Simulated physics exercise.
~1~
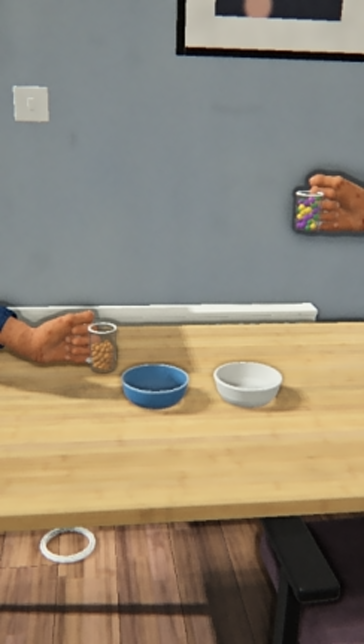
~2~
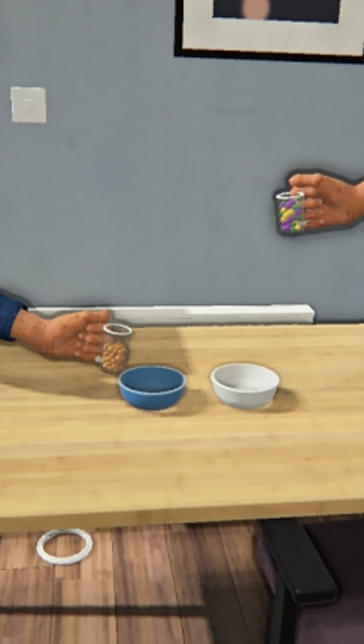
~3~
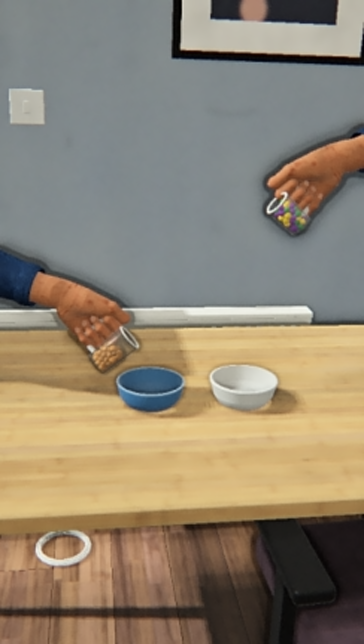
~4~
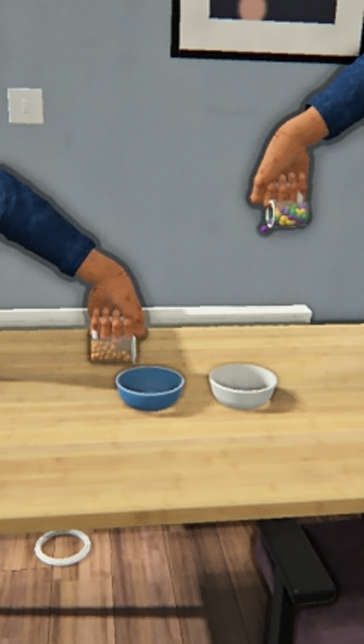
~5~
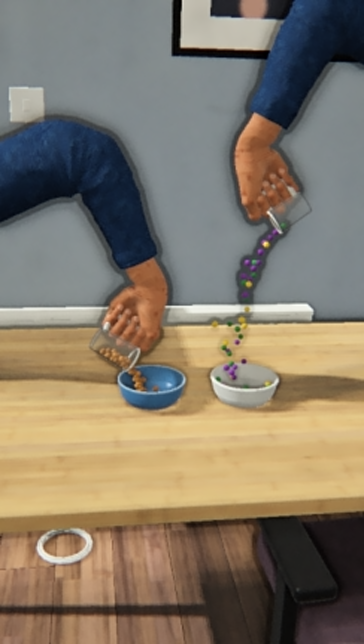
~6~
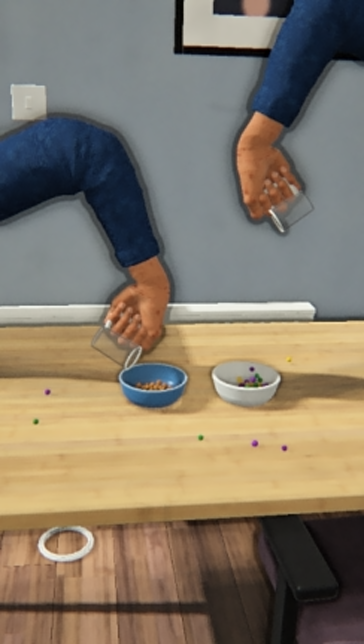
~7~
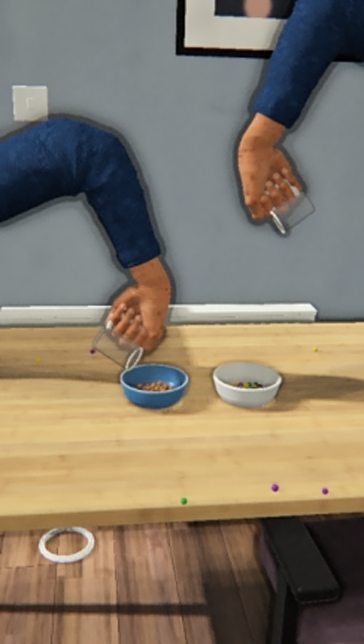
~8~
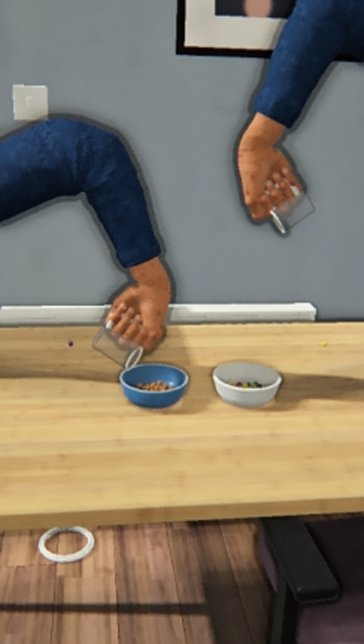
At a wooden table, two hands tipping small clear cups, brown pieces filling the blue bowl, colourful ones partly scattering around the white.
